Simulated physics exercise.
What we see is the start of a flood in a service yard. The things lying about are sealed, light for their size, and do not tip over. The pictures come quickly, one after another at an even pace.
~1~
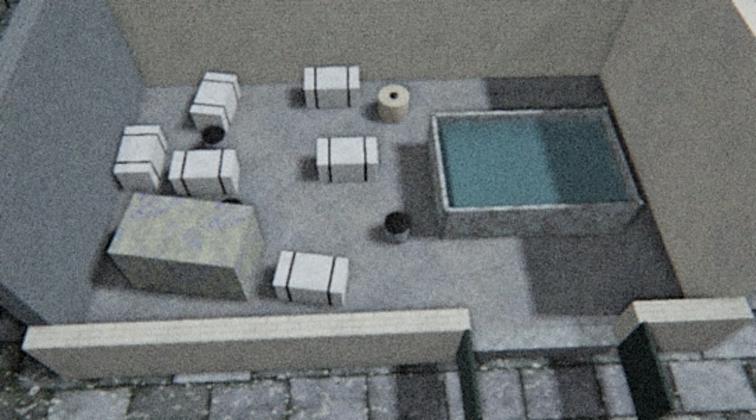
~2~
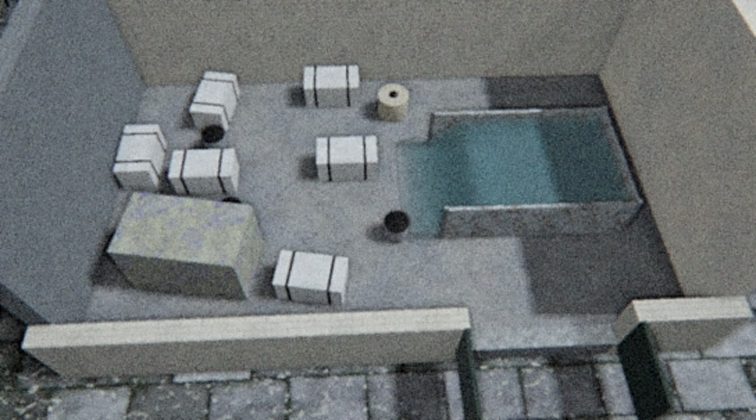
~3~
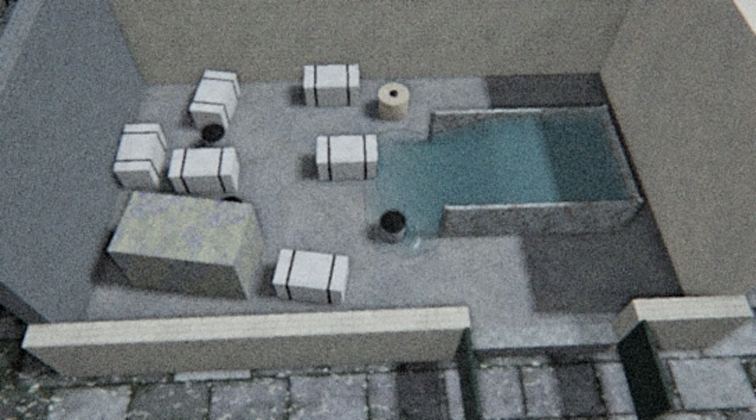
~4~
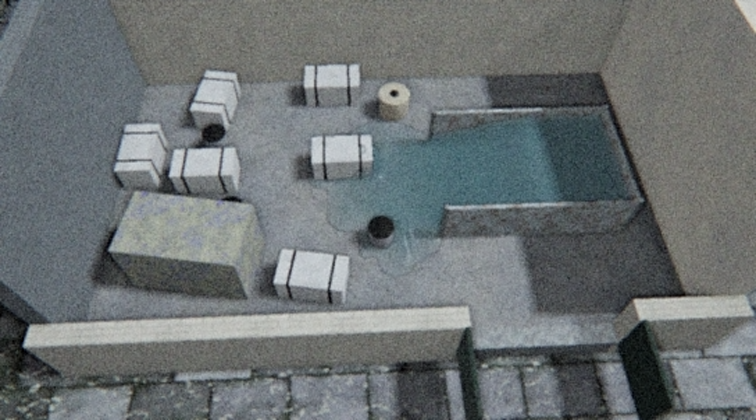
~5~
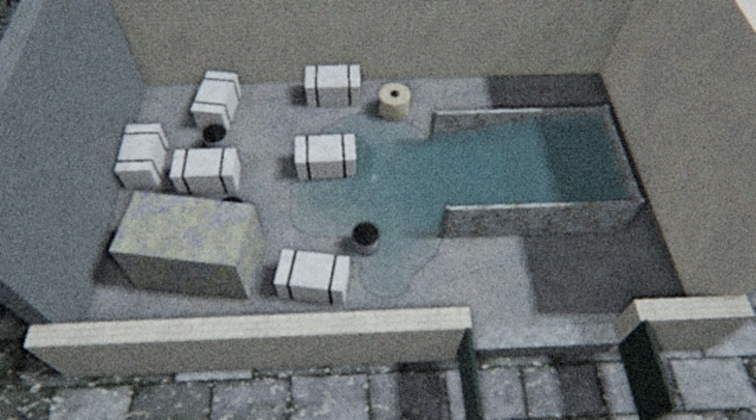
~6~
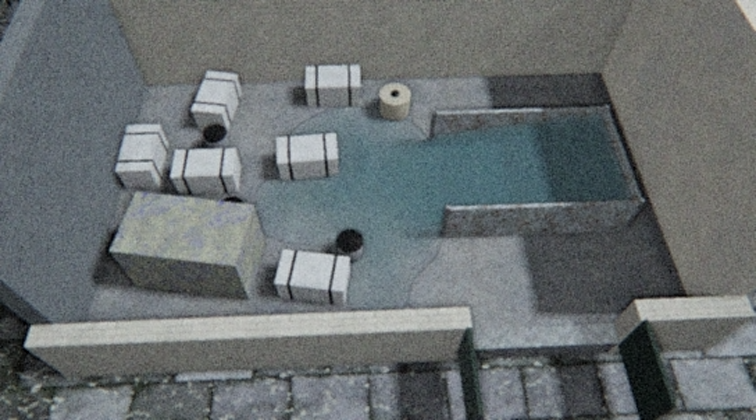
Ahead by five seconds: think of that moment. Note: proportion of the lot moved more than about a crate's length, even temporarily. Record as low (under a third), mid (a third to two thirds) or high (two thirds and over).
High.
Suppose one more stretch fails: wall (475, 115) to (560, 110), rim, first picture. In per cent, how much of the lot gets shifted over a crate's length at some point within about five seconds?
60 % or thereabouts.
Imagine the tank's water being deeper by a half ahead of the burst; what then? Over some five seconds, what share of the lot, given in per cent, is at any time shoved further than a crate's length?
Near 90 % of the lot.
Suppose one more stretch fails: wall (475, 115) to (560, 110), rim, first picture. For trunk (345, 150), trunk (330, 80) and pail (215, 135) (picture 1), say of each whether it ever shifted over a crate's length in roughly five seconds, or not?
Object by object: Short of it, covered the distance, covered the distance.
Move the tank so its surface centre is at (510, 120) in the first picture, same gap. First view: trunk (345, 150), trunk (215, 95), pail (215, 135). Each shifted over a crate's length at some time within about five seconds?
In turn: Shifted that much, that far or more, swept aside.
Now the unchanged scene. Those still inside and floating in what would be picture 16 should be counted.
The answer is 5.
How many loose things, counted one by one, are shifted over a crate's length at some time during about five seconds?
Result - 8.
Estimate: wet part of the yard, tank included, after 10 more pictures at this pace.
I reckon around 60 per cent.
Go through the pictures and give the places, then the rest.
A pail at (397, 222), on the bottom; a trunk at (347, 151) rests on the ground; 0 of 10 have shifted, in the first frame.
A pail at (397, 221) rests on the ground; a trunk at (347, 150) rests on the ground; 0 of 10 have shifted, in the second frame.
A pail at (393, 221) rests on the ground, close to its start; a trunk at (347, 149), on the bottom; 0 of 10 have shifted, in the third frame.
A pail at (381, 227), on the bottom, close to its start; a trunk at (342, 149) rests on the ground, close to its start; 2 of 10 have shifted, in the fourth frame.
A pail at (366, 234), on the bottom, a stride from its start; a trunk at (325, 148), on the bottom, close to its start; 2 of 10 have shifted, in the fifth frame.
A pail at (350, 241) rests on the ground, a stride from its start; a trunk at (307, 148), on the bottom, a stride from its start; 2 of 10 have shifted, in the sixth frame.
A moment on, 2 of 10 are well off their spots; 0 afloat.
Next, 6 of 10 are well off their spots; 5 afloat.
Later, 7 of 10 are well off their spots; 7 afloat.
In the end, 8 of 10 are well off their spots, and 8 have been at some point; 9 afloat.
